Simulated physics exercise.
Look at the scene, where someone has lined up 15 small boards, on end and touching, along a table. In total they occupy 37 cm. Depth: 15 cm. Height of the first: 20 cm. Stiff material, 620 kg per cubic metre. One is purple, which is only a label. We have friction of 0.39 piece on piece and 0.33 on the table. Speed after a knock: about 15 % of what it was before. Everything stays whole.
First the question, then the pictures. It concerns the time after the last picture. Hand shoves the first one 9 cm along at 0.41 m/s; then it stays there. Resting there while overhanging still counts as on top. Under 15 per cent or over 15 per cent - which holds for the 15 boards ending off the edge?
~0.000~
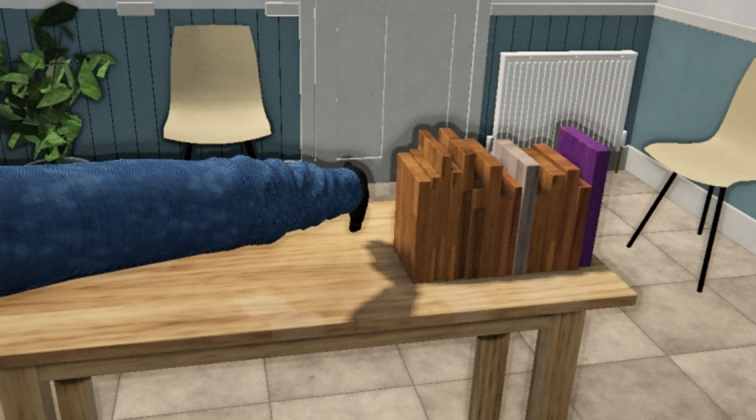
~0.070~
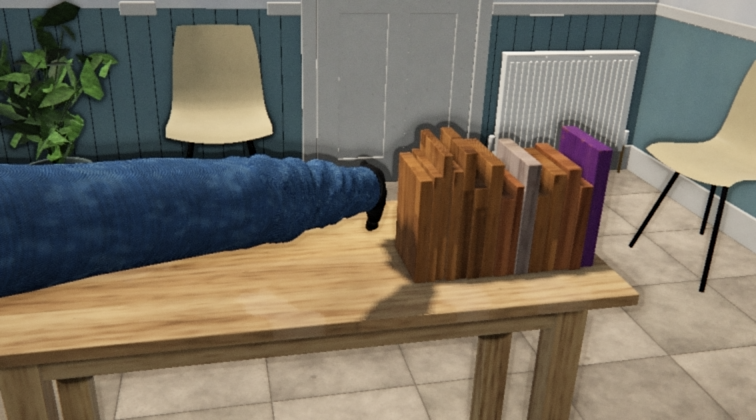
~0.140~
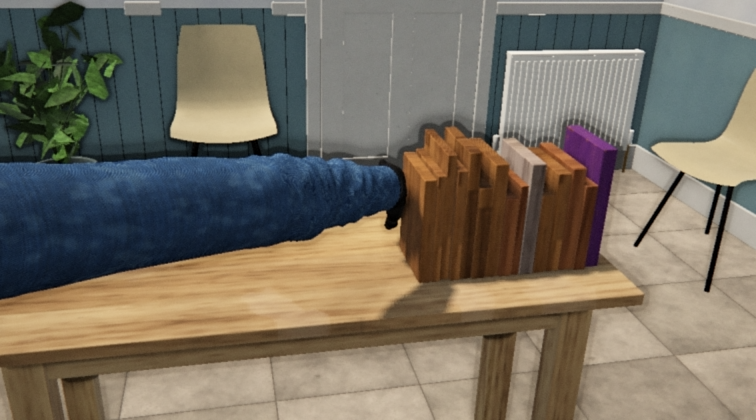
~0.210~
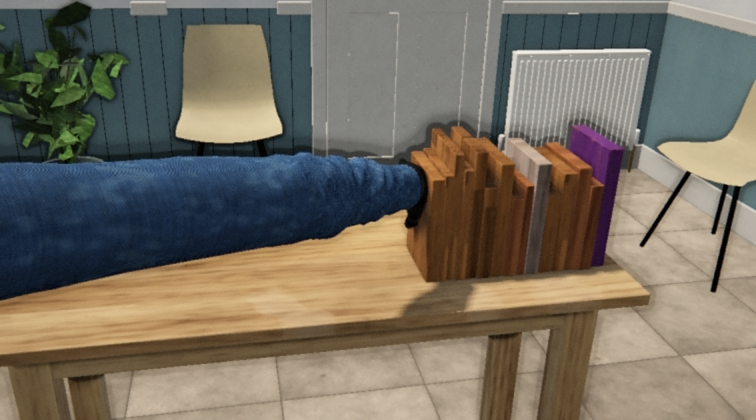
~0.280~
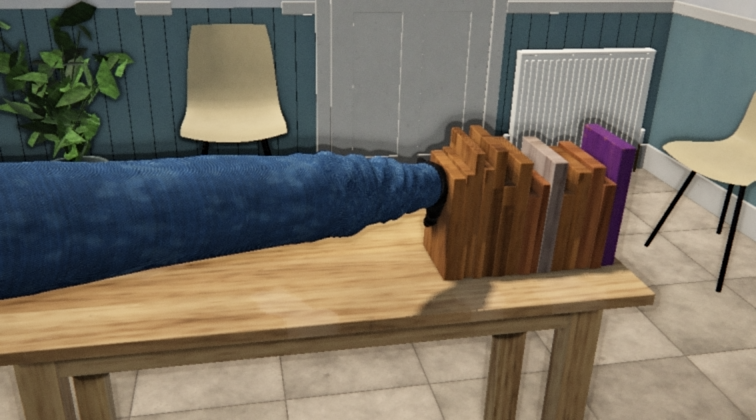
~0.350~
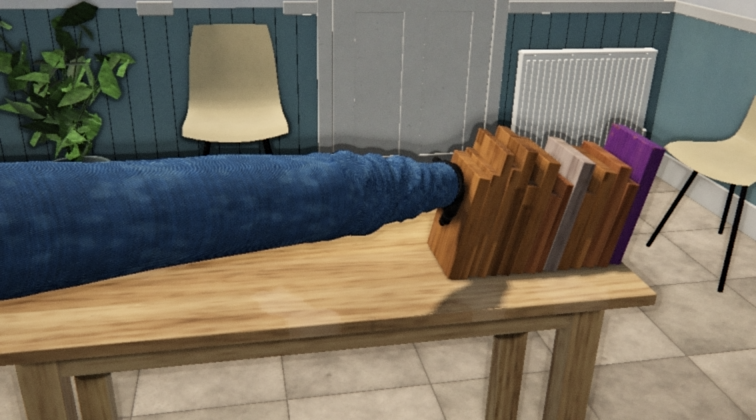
It comes to upwards of 15 per cent of the lot.
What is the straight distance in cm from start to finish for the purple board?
Purple 100.
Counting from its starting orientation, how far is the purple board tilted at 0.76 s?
Tilt from start: Approx. 50 degrees.
By 0.42 s, none of the 15 boards off the edge, 15 disturbed; purple board tilted 22°.
By 0.56 s, none of the 15 boards off the edge, 15 disturbed; purple board tilted 35°, 14 cm lower.
By 0.76 s, 4 of the 15 boards off the edge; purple board tilted 53°, 67 cm lower.
By 1.02 s, 4 of the 15 boards off the edge; purple board on its side.
When it is over (1.3 s), 4 of the 15 boards off the edge; purple board on its side. That is 27 per cent.
